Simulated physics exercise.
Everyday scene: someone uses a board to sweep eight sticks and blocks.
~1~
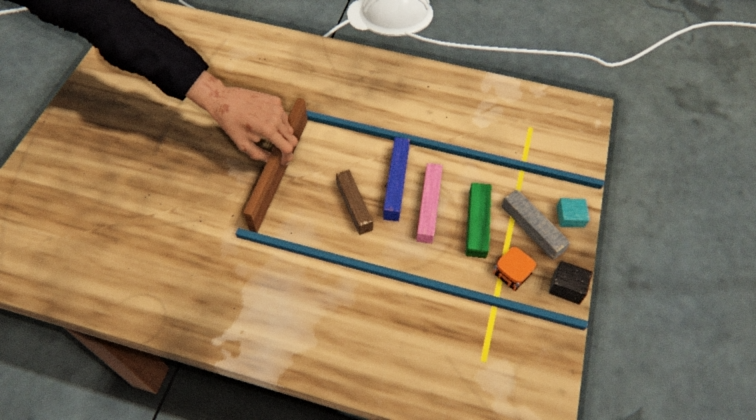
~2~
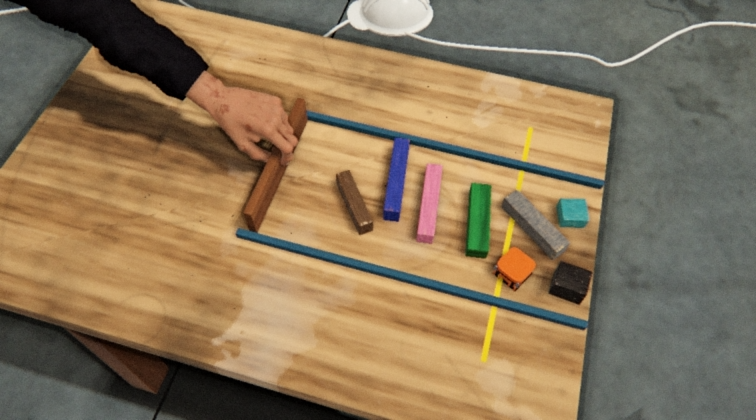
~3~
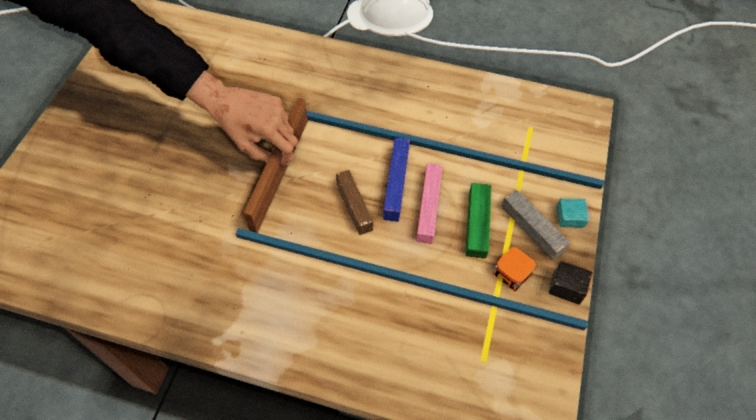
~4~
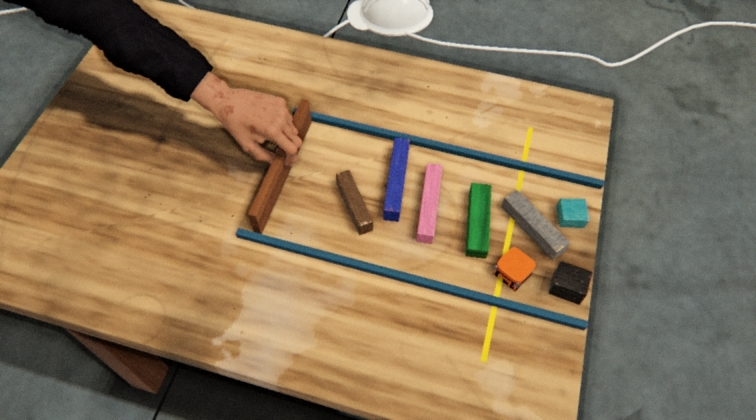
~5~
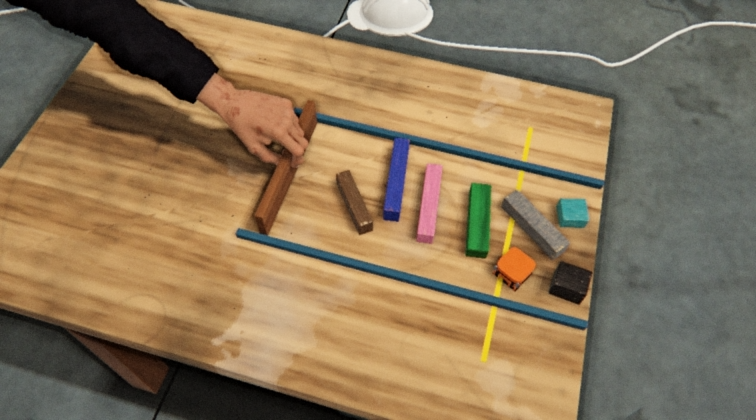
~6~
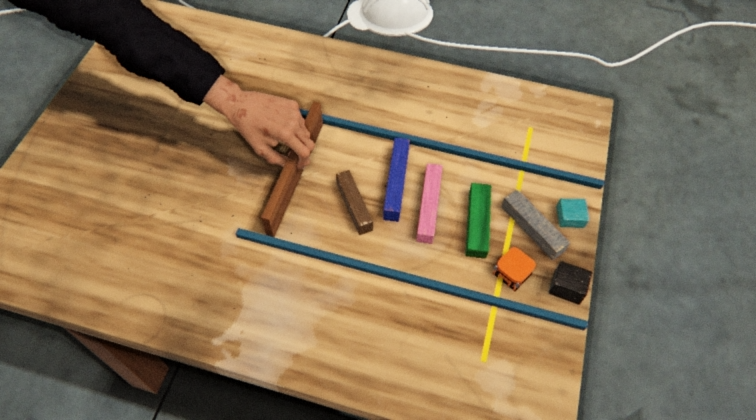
A hand slides a wooden board slightly right toward eight colored sticks and blocks, which stay still.
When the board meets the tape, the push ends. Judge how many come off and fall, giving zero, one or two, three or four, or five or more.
Turns out one or two get pushed past the edge and drop.
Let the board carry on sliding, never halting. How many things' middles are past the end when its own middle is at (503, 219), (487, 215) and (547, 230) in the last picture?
First 1, then 0, finally 4.
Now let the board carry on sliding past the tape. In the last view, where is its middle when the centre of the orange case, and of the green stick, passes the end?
The middle is at (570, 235) when it's the orange case, and at (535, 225) when it's the green stick.
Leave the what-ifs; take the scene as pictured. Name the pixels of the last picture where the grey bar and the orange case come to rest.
Look around (595, 243) for the first and around (539, 287) for the second.
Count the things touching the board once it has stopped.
Total: 1.
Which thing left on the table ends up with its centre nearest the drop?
Grey bar.
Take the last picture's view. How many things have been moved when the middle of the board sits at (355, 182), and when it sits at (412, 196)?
Tally: 1; 3.
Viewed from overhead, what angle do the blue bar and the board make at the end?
It sits some 10° out of line.
Early on, none off yet; black block at rest near (570, 283); turquoise block at rest near (573, 213); grey bar at rest near (535, 224).
Finally, the number that fall off is one or two; lost, turquoise block.
